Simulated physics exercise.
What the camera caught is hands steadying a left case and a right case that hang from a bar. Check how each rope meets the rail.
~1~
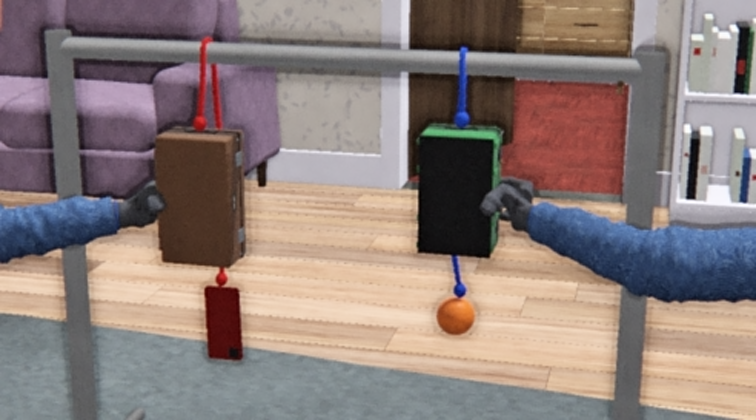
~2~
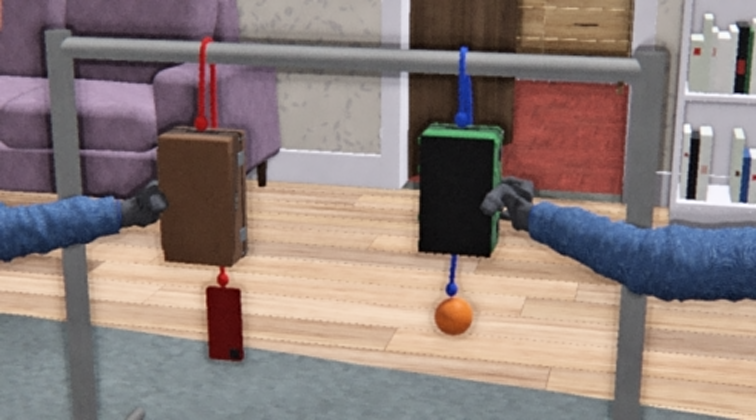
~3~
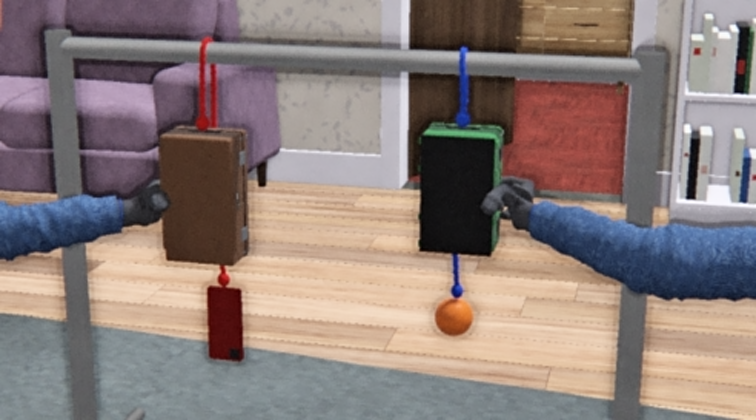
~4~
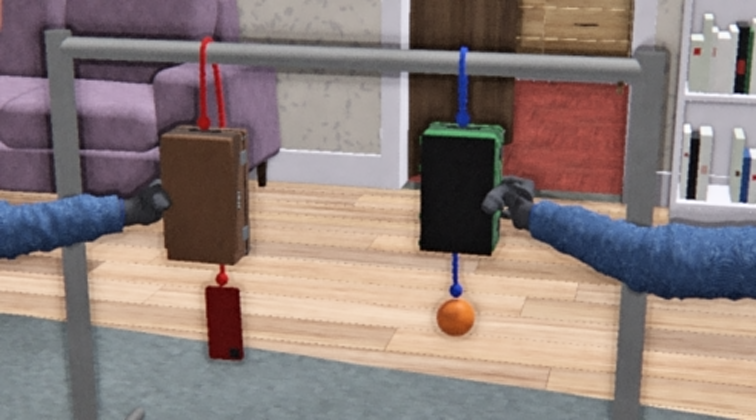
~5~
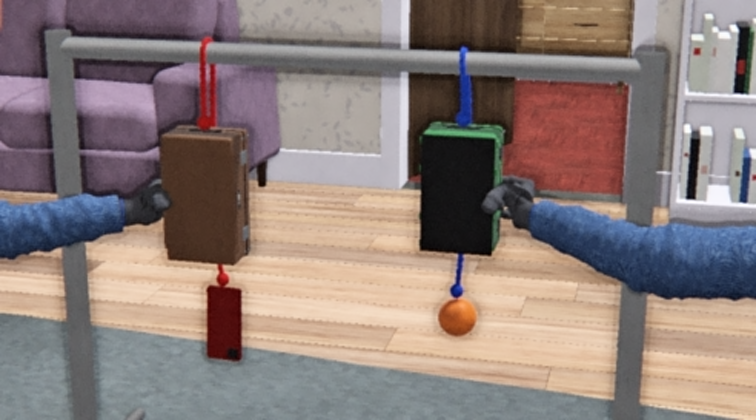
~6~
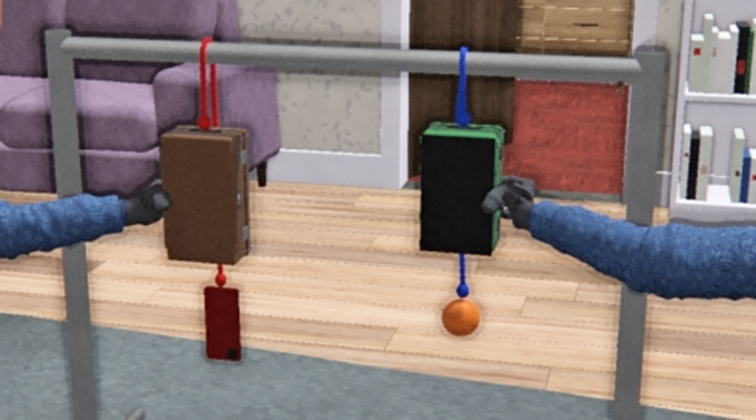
Brown case and green-and-black case hanging from a rail, steadied by gloved hands as the phone and orange below sway slightly.
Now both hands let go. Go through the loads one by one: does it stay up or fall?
Result: Most likely the left case will go down once released; most likely the right case will go down once released.
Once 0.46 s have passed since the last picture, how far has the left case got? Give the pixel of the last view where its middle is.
Roughly (216, 400).
Then, 0.46 s on from there, left case on the floor near (216, 400); right case on the floor.
Then, 0.88 s on from there, left case on the floor; right case on the floor.
In the end, left case on the floor; right case on the floor. The left case runs down to the floor and the right case drops.
